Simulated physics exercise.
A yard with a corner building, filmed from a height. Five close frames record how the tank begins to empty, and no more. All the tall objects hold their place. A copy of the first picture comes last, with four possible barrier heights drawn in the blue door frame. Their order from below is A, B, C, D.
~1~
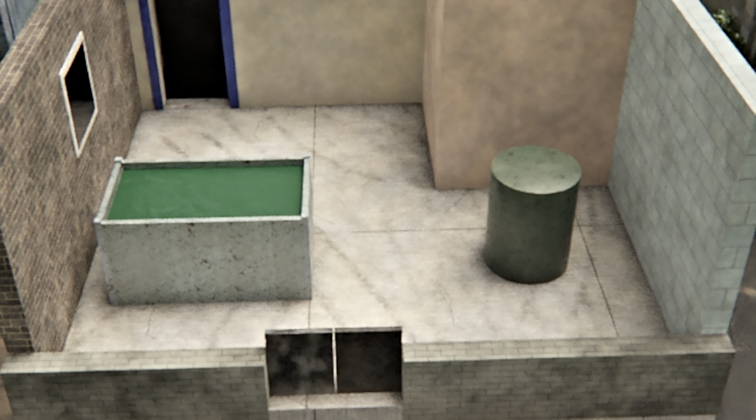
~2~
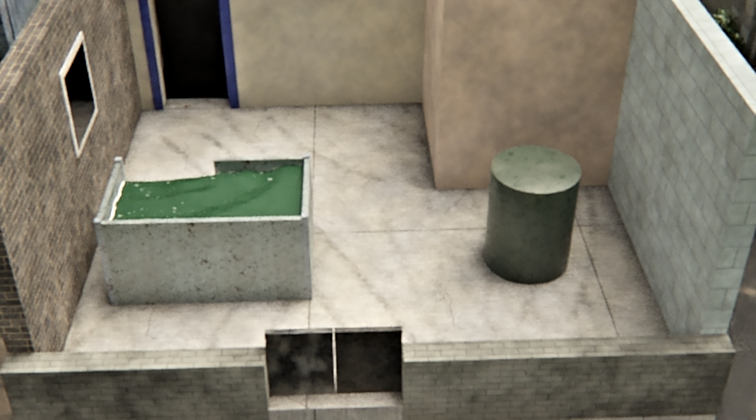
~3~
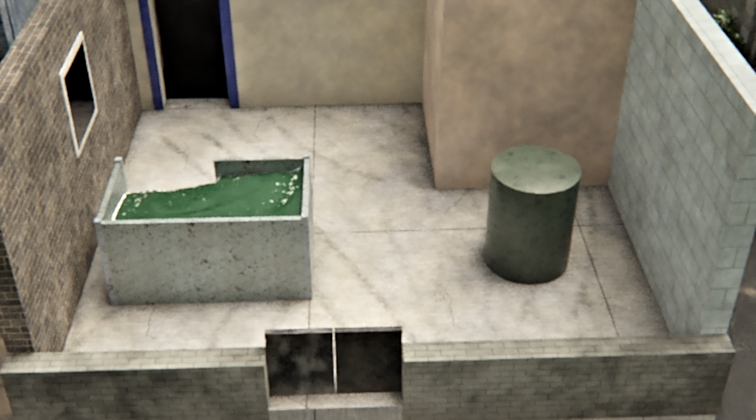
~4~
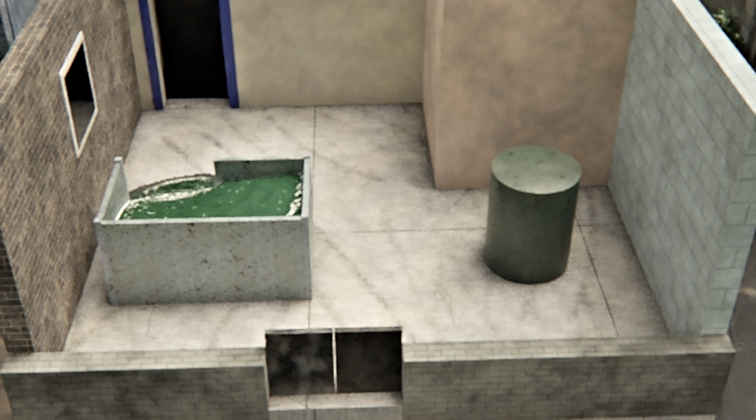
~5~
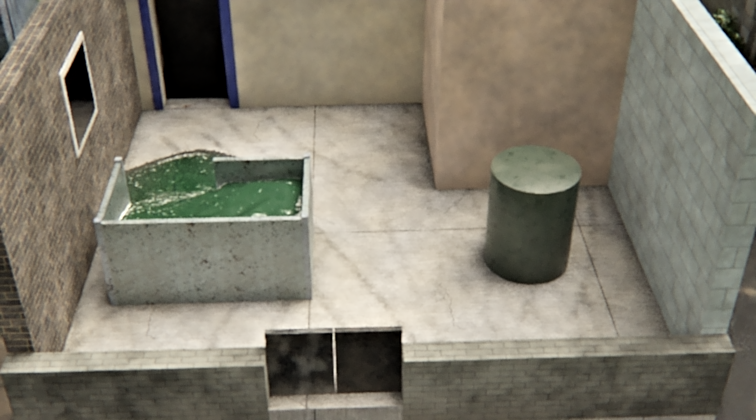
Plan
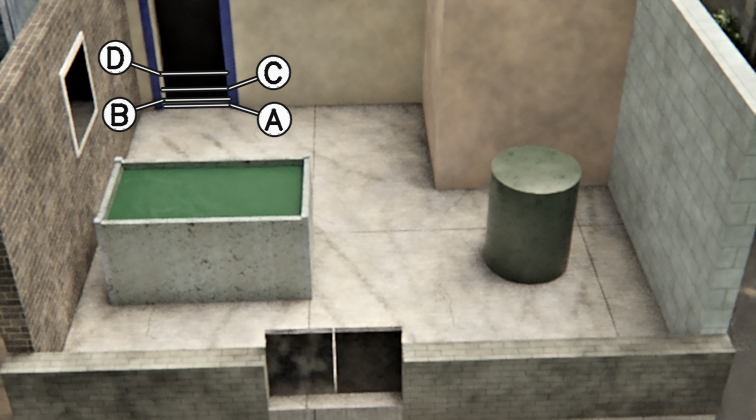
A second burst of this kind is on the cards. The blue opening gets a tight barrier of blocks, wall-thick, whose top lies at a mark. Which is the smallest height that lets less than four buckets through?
Go for D.
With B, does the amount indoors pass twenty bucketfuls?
Yes, it does.
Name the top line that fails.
The answer is C.
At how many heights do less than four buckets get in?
One of them.
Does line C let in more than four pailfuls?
Yes, it does.
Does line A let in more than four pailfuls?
Yes, that goes wrong.
On the marked copy, A at (197, 105); B at (196, 99); C at (195, 89); D at (193, 73); from the bottom up A, B, C, D.
With A, dozens of bucketfuls pour in.
With B, dozens of bucketfuls pour in.
With C, about 13 bucketfuls get in.
With D, a bucket or two gets in.
